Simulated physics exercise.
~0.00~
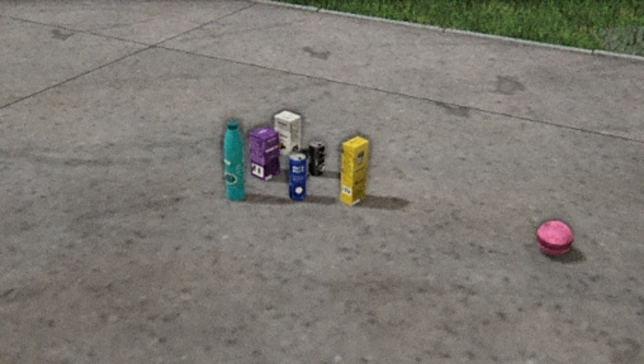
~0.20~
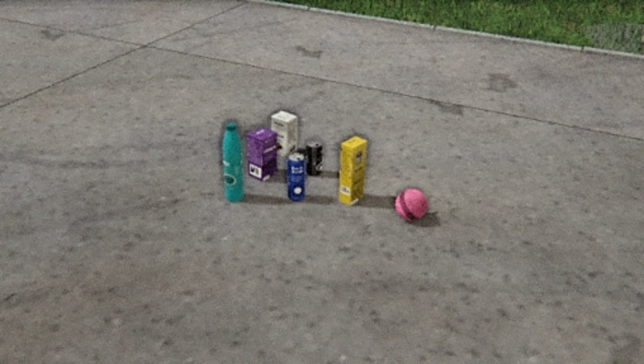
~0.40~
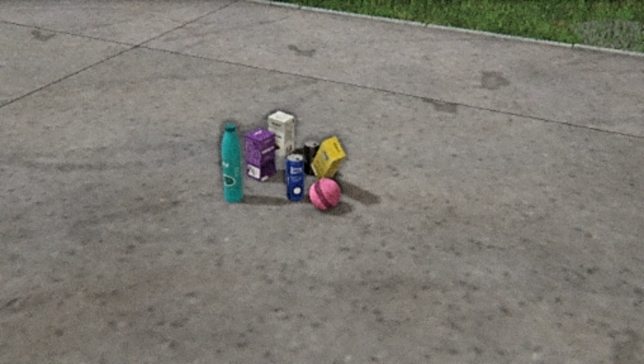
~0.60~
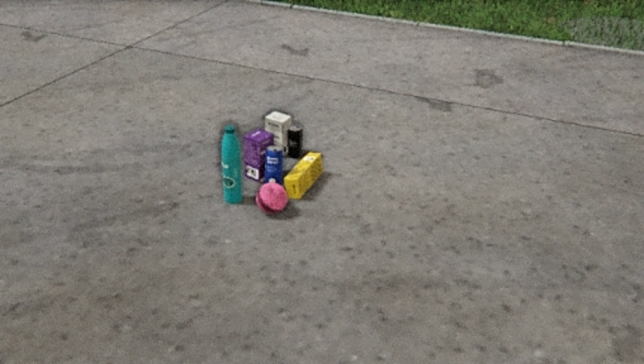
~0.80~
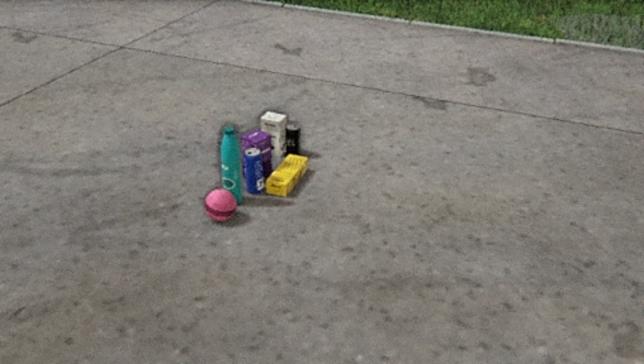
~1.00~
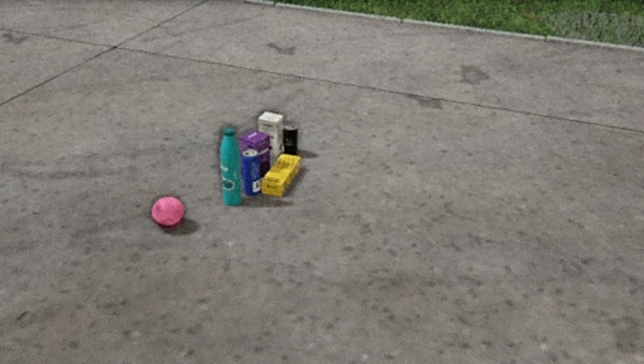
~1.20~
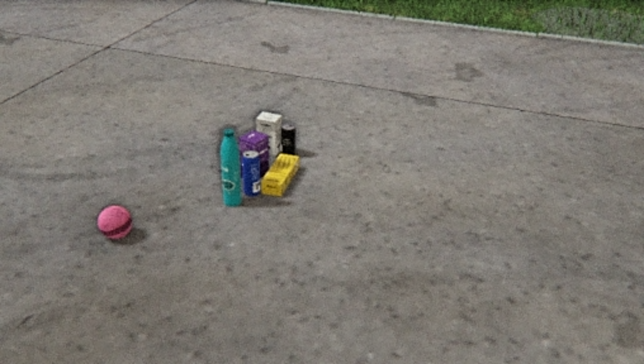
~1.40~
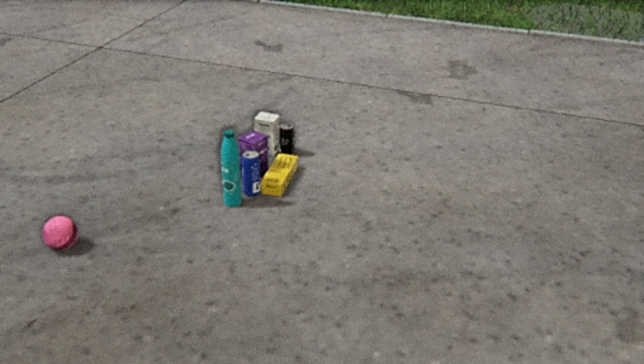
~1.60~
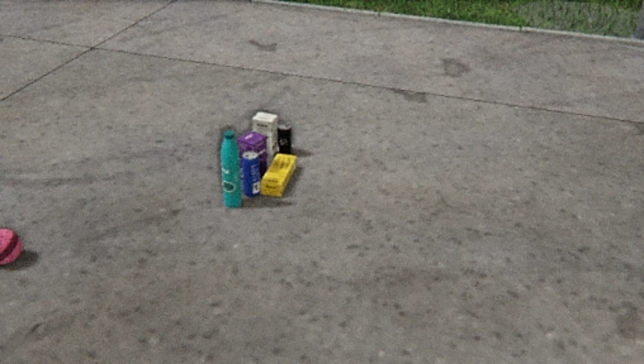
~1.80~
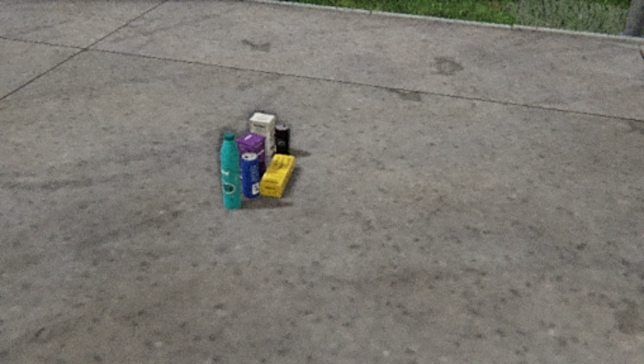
At first, a turquoise bottle, a purple carton, a white carton, a blue can, a black can and a yellow carton stand grouped on grey paving, with a pink ball off to the right. The ball rolls left towards them and reaches the yellow carton, which leans over and ends on its side. The blue can tilts and shifts left but stays up, while the black can also moves slightly. The ball continues past the front of the turquoise bottle and rolls out of view at the left. Only the yellow carton is left lying down, with everything else upright.
